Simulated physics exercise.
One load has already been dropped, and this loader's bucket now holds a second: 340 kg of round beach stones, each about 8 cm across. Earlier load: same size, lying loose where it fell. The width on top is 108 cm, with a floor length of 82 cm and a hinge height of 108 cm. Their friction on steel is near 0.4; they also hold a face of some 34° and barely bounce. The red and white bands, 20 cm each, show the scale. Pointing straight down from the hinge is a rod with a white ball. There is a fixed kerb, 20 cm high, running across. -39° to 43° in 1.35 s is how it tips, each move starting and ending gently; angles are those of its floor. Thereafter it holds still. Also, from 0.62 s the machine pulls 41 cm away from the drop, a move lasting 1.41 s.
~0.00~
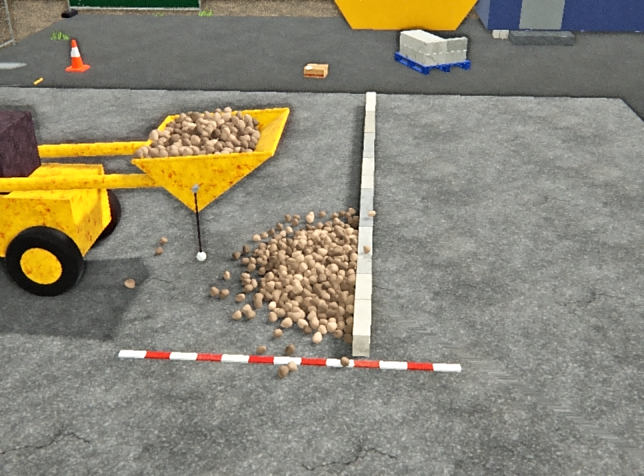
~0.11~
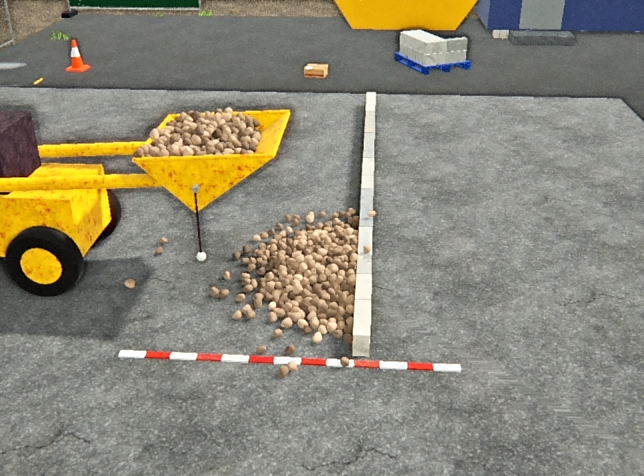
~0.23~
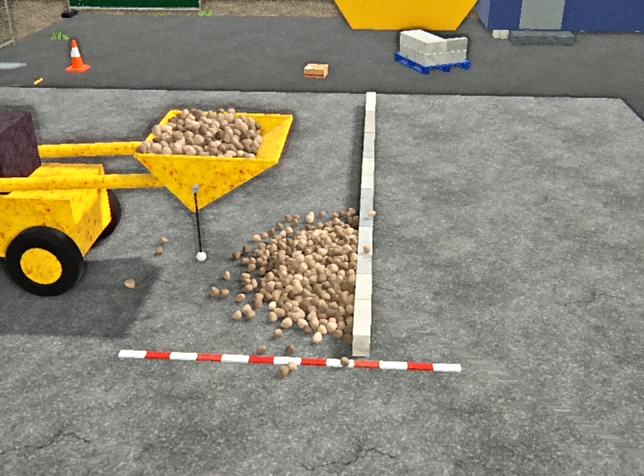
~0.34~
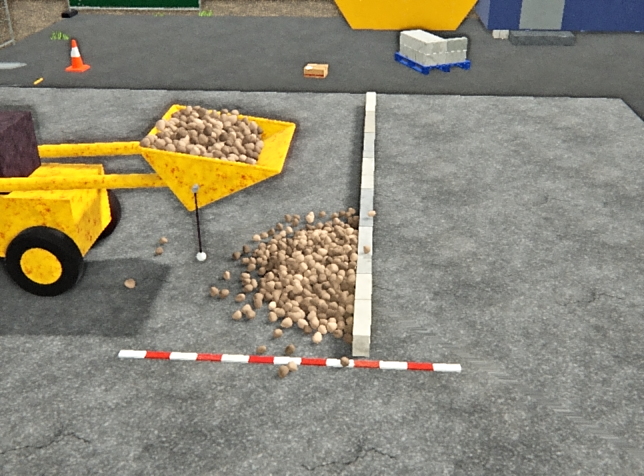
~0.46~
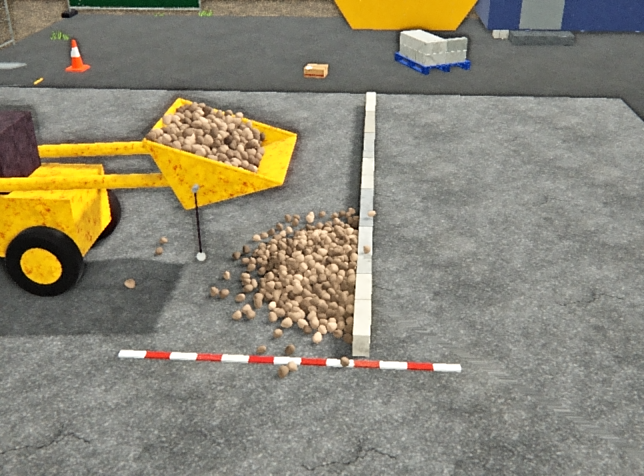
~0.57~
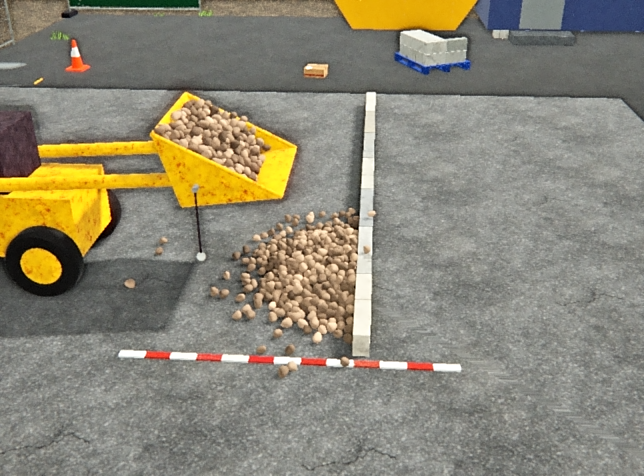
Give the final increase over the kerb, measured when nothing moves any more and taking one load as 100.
Close to 0 parts in a hundred.
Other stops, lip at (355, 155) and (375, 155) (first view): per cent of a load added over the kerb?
About 25 per cent from the first spot and 45 per cent from the second.
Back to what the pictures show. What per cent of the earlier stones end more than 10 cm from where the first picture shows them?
Close to 5 in a hundred of them.
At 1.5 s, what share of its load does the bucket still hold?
Roughly 20 per cent is still inside.
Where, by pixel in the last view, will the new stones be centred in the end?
They end up centred around (266, 259).
After 1.0 s the floor is at 30°; in per cent of one load, 92 in the bucket, 109 on this side of the kerb; the foremost stones are at (358, 250).
After 1.5 s the floor is at 43°; in per cent of one load, 18 in the bucket, 182 on this side of the kerb; the foremost stones are at (358, 250).
After 2.5 s the floor is at 43°; in per cent of one load, 0 in the bucket, 200 on this side of the kerb; the foremost stones are at (358, 250).
After 5.1 s the floor is at 43°; in per cent of one load, 0 in the bucket, 200 on this side of the kerb; the foremost stones are at (358, 250). Net gain over the kerb, 0.
